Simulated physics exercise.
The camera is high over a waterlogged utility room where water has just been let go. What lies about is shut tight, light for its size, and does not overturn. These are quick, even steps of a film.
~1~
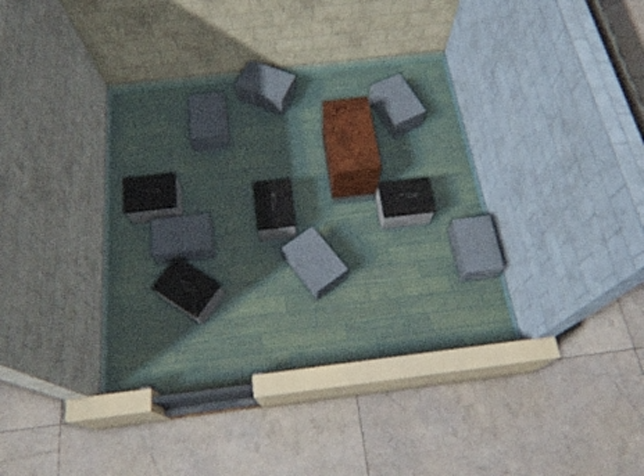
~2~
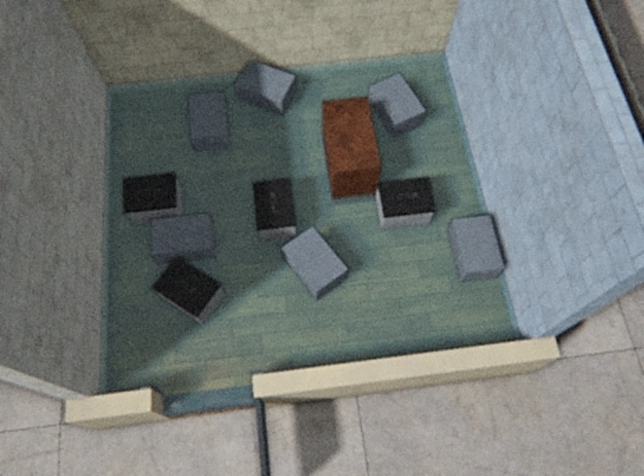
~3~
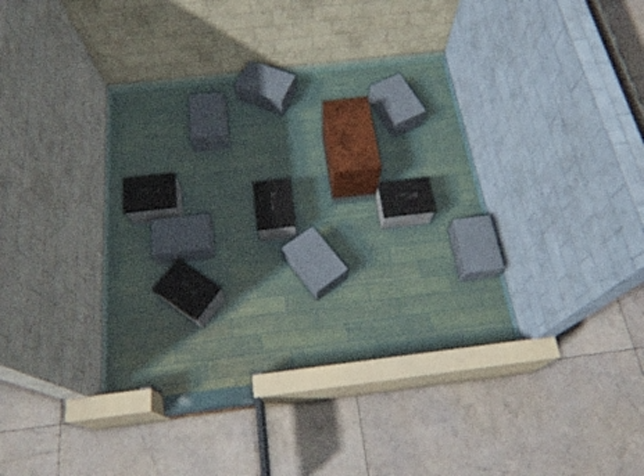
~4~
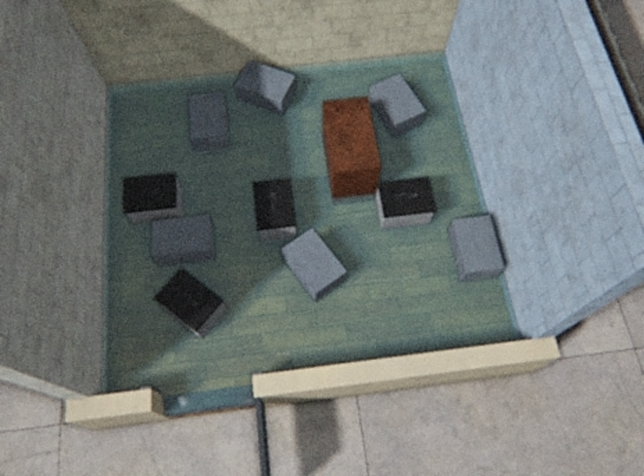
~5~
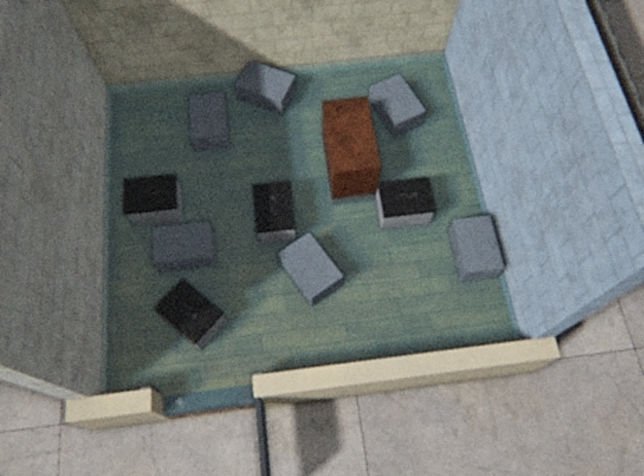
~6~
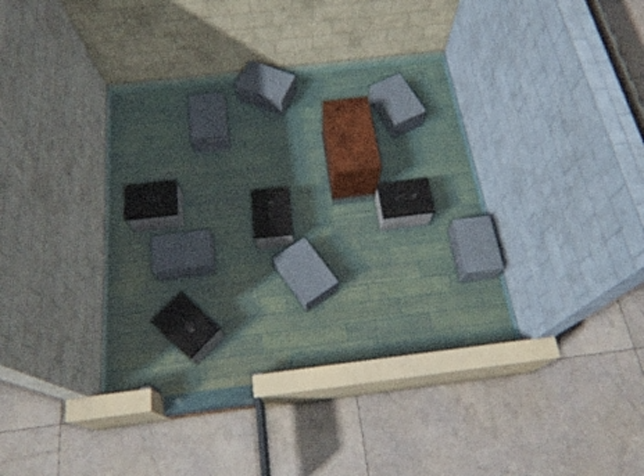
In a flooded room scattered with boxes, a gate in the low front wall swung open, then a black box at lower left drifted slowly toward the gap while nearby grey ones shifted slightly.
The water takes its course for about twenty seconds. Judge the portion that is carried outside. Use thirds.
It is one to two thirds.
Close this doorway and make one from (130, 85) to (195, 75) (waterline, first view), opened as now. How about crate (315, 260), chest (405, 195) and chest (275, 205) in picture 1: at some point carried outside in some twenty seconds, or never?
As listed: Still in, inside, gone.
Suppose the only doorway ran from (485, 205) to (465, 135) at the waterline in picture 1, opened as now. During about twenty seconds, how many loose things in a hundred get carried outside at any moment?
Some 50 per cent.
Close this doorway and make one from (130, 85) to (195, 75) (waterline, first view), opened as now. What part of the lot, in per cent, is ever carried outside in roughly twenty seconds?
Some 60 per cent.
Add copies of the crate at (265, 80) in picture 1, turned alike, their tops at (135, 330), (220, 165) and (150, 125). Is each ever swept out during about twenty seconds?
In that order: Carried outside, out, still in.
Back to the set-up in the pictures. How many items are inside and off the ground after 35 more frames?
5 of them.
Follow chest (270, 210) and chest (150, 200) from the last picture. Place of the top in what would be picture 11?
Close to (251, 241) and (143, 239).
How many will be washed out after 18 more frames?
That makes 3.
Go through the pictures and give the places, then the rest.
The first frame shows a chest at (186, 286) floats; a crate at (181, 234) floats; 0 of 10 have shifted.
The second frame shows a chest at (186, 286), afloat; a crate at (181, 234) floats; 0 of 10 have shifted.
The third frame shows a chest at (187, 288) floats; a crate at (181, 234) floats; 0 of 10 have shifted.
The fourth frame shows a chest at (188, 299) floats, close to its start; a crate at (181, 235), afloat; 1 of 10 have shifted.
The fifth frame shows a chest at (188, 310), afloat, close to its start; a crate at (182, 242) floats, close to its start; 3 of 10 have shifted.
The sixth frame shows a chest at (185, 324), afloat, a stride from its start; a crate at (181, 251) floats, close to its start; 5 of 10 have shifted.
A moment on, 1 of 10 are out; 9 afloat.
Next, 3 of 10 are out; 7 afloat.
Later, 5 of 10 are out; 5 afloat.
In the end, 5 of 10 are out; 5 afloat.
